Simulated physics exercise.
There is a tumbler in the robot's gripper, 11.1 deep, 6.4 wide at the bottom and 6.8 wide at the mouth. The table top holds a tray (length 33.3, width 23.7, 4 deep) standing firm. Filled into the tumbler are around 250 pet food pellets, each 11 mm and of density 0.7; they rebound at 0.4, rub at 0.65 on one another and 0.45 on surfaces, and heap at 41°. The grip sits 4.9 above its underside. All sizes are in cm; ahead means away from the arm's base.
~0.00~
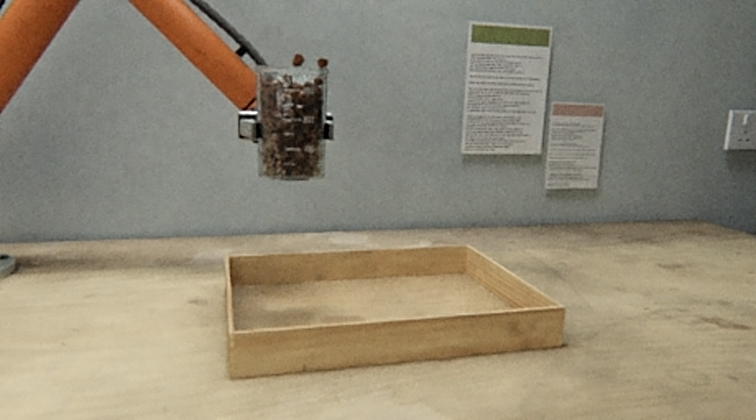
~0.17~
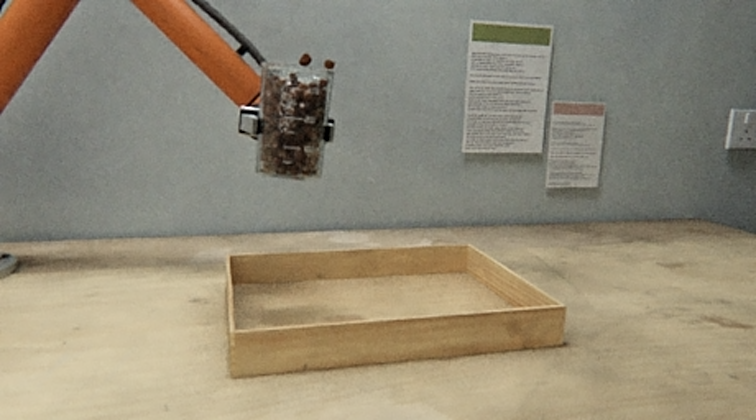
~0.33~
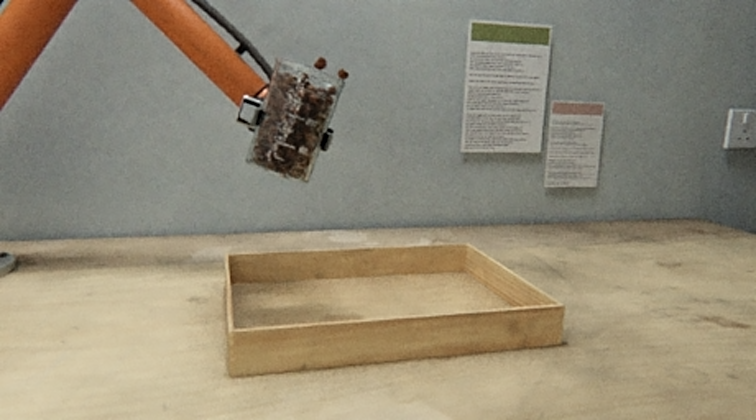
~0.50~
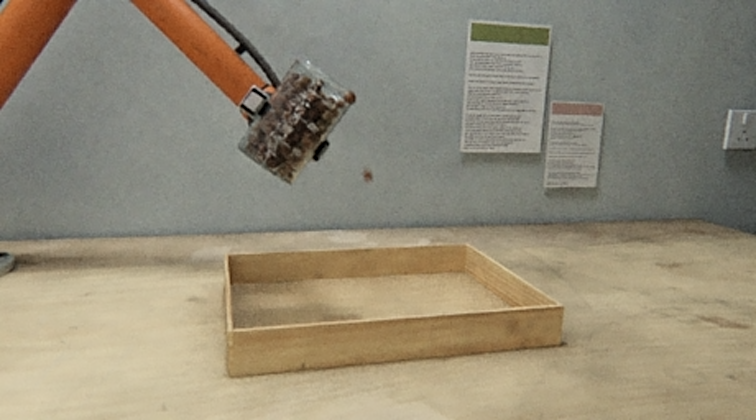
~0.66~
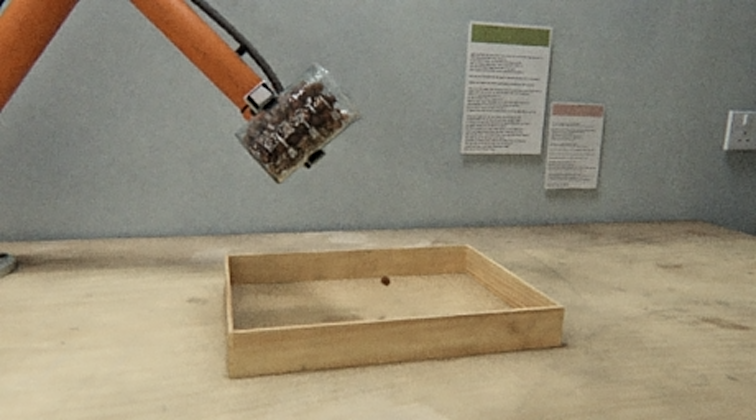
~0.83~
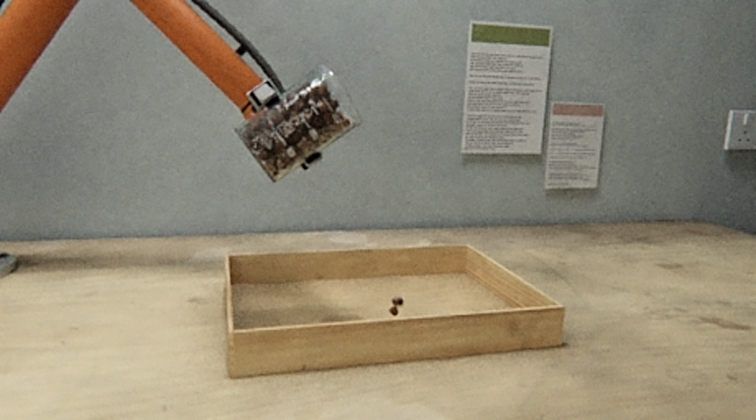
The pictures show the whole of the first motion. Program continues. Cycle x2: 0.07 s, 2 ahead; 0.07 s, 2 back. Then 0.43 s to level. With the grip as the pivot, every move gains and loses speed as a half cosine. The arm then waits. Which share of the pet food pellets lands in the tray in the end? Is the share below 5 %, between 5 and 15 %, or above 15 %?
It is between 5 and 15 %.
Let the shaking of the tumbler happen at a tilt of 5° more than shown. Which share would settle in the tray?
Then something close to 10 in a hundred.
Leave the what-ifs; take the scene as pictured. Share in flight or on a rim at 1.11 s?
That comes to about 4 per cent, more or less.
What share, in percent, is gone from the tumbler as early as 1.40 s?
Share out: Near 10 %.
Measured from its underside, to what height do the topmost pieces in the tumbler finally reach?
Around 11.0 cm up.
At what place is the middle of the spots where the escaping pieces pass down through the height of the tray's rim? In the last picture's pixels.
Near (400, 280).
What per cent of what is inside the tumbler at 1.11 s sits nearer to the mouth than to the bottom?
Near 50 %.
By 1.11 s, tilted 54° forward, highest piece 25 above the table; 230 in the tumbler, 5 in the tray, 11 in flight or on a rim.
By 1.40 s, tilted 13° forward, highest piece 27 above the table; 227 in the tumbler, 19 in the tray.
By 1.74 s, level, highest piece 27 above the table; 227 in the tumbler, 19 in the tray.
By 2.79 s, level, highest piece 27 above the table; 227 in the tumbler, 19 in the tray.
Final count, 227 in the tumbler, 19 in the tray. That is 8 % in the tray.
